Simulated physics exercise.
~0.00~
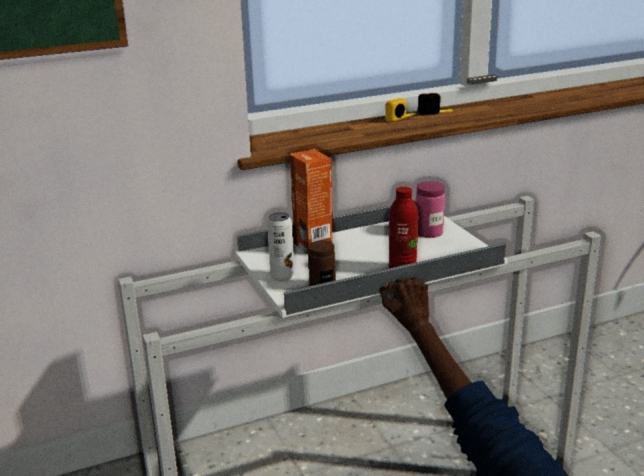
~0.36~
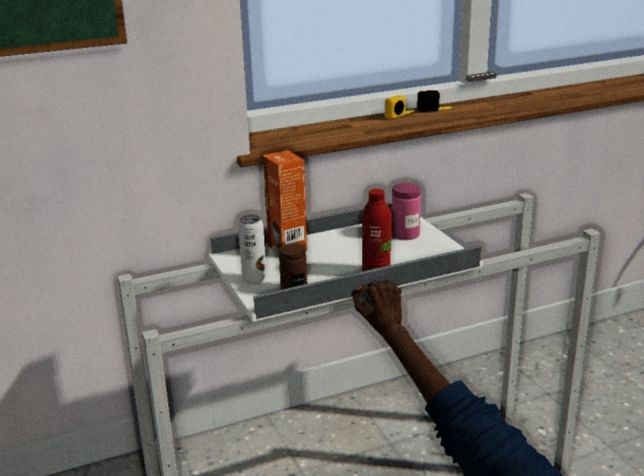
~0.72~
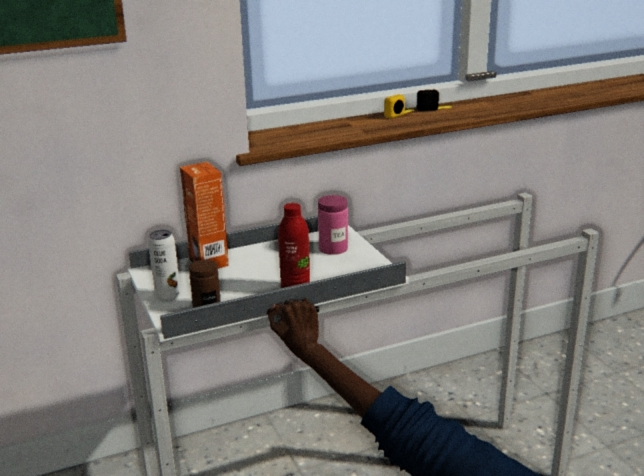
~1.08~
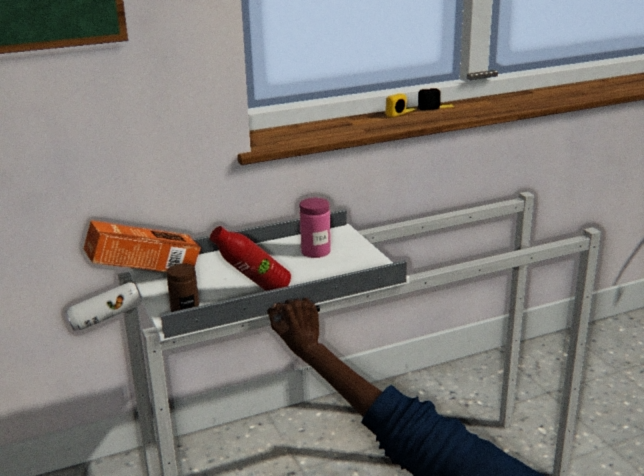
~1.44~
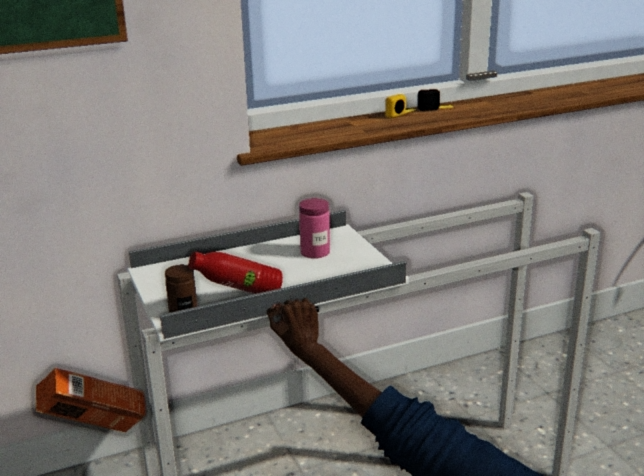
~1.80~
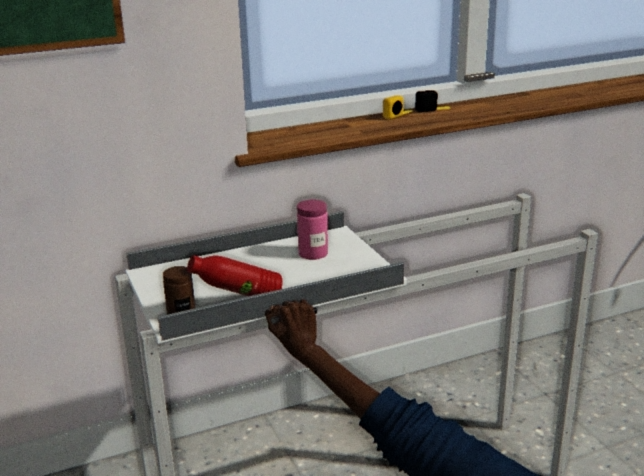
The video shows a hand sliding a white shelf holding five items leftward along a metal frame until it stops, sending the white can and orange carton toppling off the left end, while the red bottle ends on its side and the brown and pink jars stay upright.
